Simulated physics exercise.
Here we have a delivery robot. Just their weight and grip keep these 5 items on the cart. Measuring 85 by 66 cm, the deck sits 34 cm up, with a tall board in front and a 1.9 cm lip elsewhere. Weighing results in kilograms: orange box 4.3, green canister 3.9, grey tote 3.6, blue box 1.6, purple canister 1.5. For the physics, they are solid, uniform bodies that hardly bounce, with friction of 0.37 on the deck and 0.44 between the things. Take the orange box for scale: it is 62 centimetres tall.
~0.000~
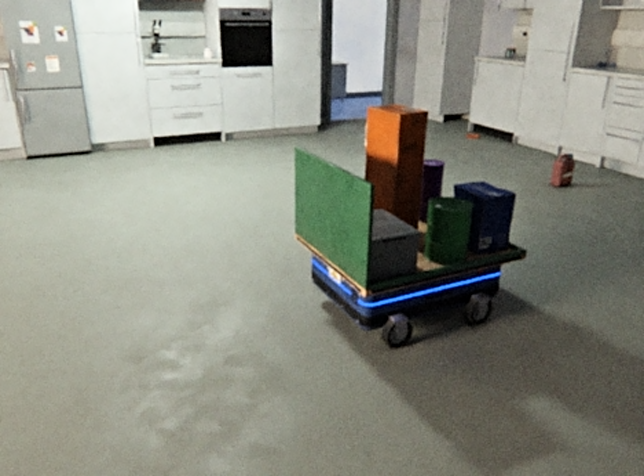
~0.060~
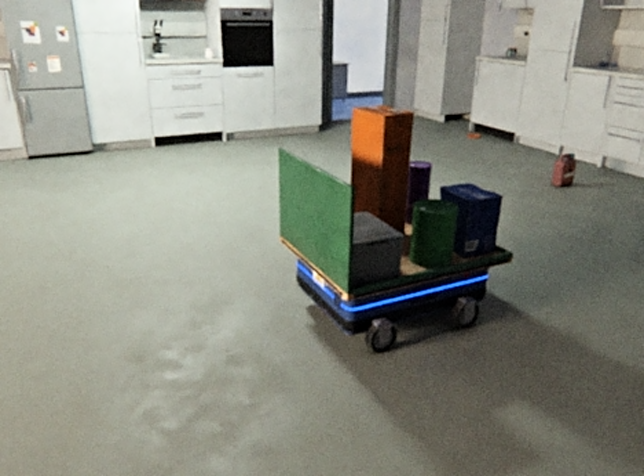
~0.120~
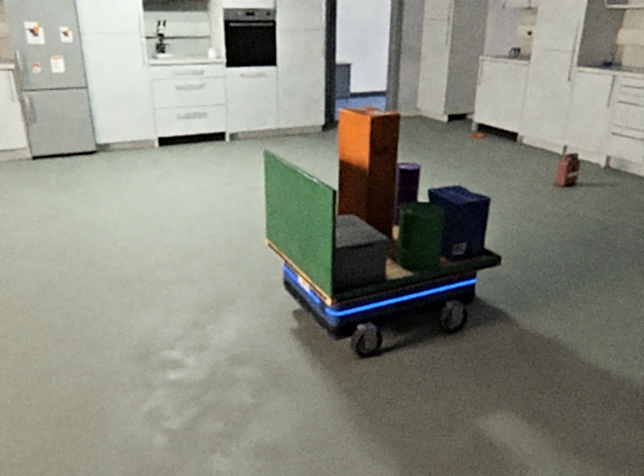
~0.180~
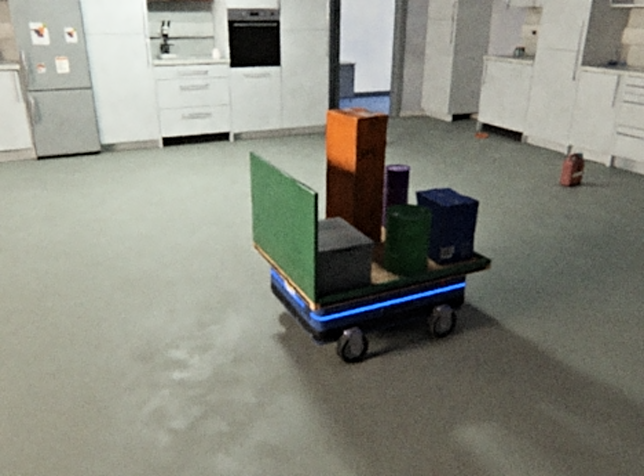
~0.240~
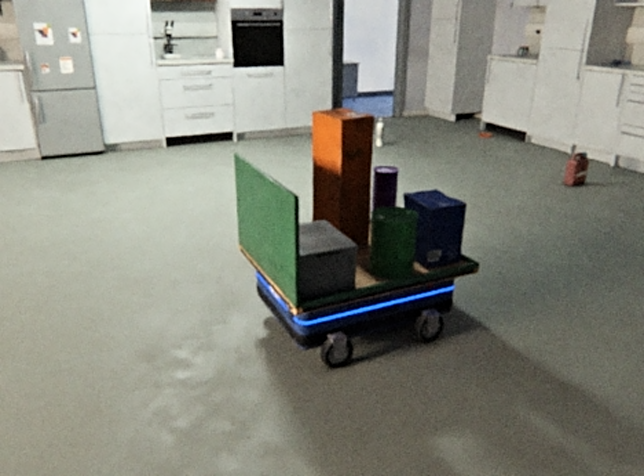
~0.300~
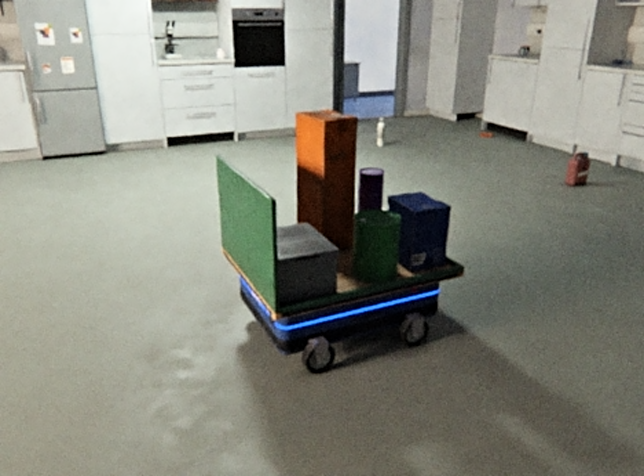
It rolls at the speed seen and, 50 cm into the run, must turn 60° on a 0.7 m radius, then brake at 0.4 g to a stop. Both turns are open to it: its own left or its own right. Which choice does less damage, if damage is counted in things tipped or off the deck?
Right.
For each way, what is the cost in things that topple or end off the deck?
If it goes left, 2; if it goes right, 1.
Turning left. At 0.80 s, cart 120 cm along, turned 45°; orange box 8° off upright near (163, 232); grey tote moved 20 cm; purple canister moved 4 cm.
After 1.50 s, cart 182 cm along, turned 60°, stopped; orange box and purple canister now off the deck; green canister moved 3 cm near (265, 409); grey tote moved 22 cm.
In the end (2.1 s), off the deck, orange box and purple canister; not toppled but over 10 cm from the start, grey tote; the other 2 under 10 cm from the start. In the last view, green canister near (265, 409).
Turning right instead, orange box tipped over or off the deck, 1 of 5 in all.
